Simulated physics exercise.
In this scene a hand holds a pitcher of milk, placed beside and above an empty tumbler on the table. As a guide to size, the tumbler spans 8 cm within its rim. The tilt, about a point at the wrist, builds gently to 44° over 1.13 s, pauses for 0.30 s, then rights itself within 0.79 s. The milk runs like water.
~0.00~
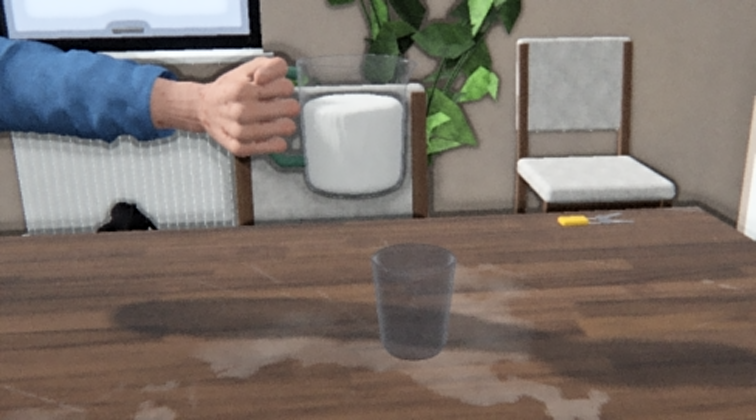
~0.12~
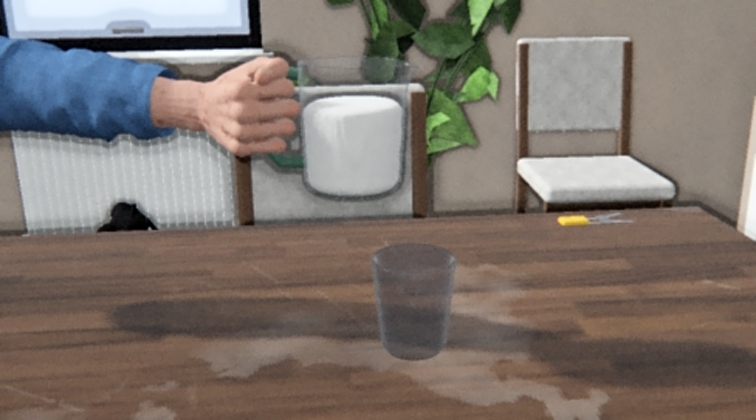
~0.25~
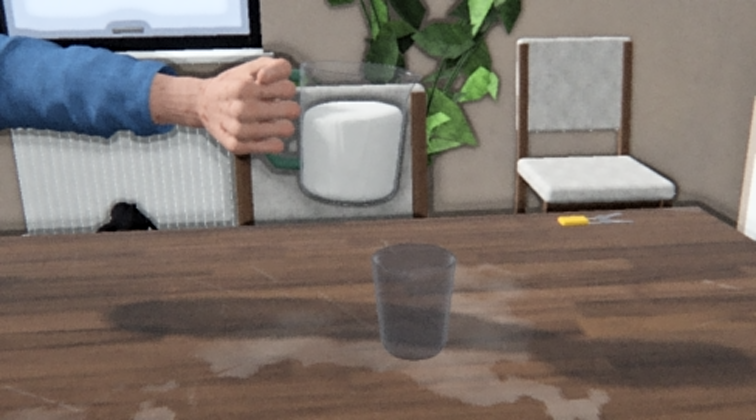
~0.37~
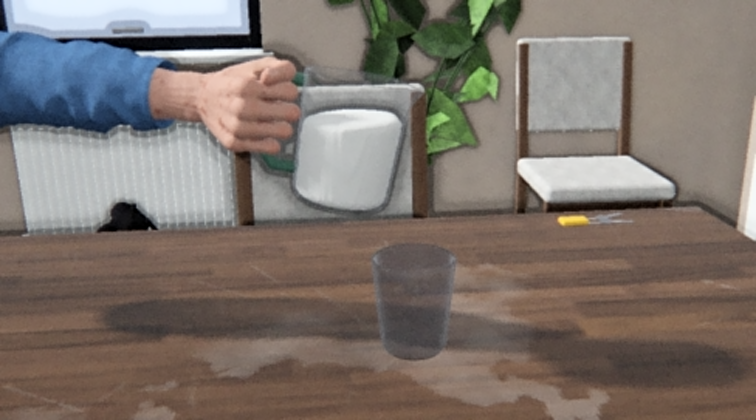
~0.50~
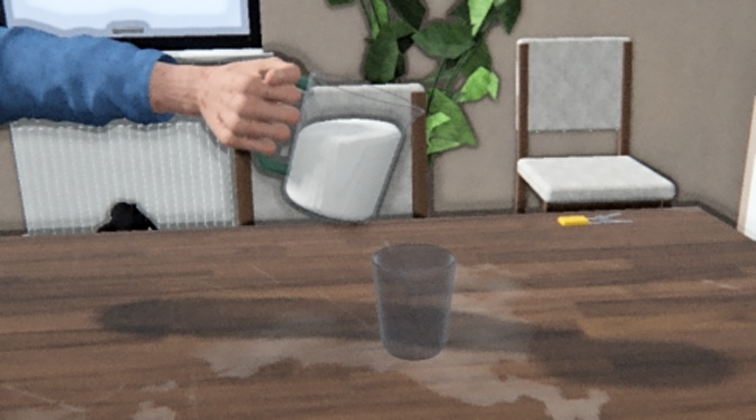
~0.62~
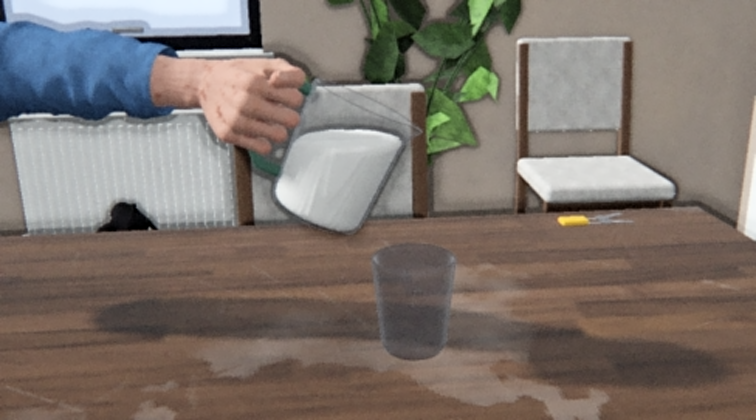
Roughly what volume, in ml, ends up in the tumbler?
40 ml.
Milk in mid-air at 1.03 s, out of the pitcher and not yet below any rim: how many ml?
Roughly 5 ml at that moment.
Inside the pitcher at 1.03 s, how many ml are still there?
I'd put it at around 570 ml.
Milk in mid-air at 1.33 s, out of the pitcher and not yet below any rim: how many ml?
Roughly 10 ml is airborne.
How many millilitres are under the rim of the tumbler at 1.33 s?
Around 15 ml.
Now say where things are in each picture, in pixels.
In the first picture, it leans 0°; its right rim is at (418, 61); the milk meets the walls at (315, 103) and (389, 101); the tumbler's rim runs from (373, 262) to (454, 258).
In the second picture, it leans 1°; its right rim is at (419, 64); the milk meets the walls at (314, 105) and (390, 104).
In the third picture, it leans 5°; its right rim is at (421, 75); the milk meets the walls at (316, 111) and (391, 109).
In the fourth picture, it leans 11°; its right rim is at (423, 90); the milk meets the walls at (308, 120) and (388, 116).
In the fifth picture, it leans 18°; its right rim is at (424, 110); the milk meets the walls at (301, 134) and (391, 127).
In the sixth picture, it leans 25°; its right rim is at (422, 130); the milk meets the walls at (295, 145) and (396, 138).
Then, 1.03 s in, the tilt is 43° and the tumbler has 0 ml, the pitcher 570 ml, and 0 ml is on the table.
Then, 1.33 s in, the tilt is 44° and the tumbler has 15 ml, the pitcher 550 ml, and 0 ml is on the table.
Then, 1.64 s in, the tilt is 37° and the tumbler has 40 ml, the pitcher 535 ml, and 0 ml is on the table.
Then, 1.98 s in, the tilt is 9° and the tumbler has 40 ml, the pitcher 535 ml, and 0 ml is on the table.
Finally, the tumbler has 40 ml, the pitcher 535 ml, and 0 ml is on the table.
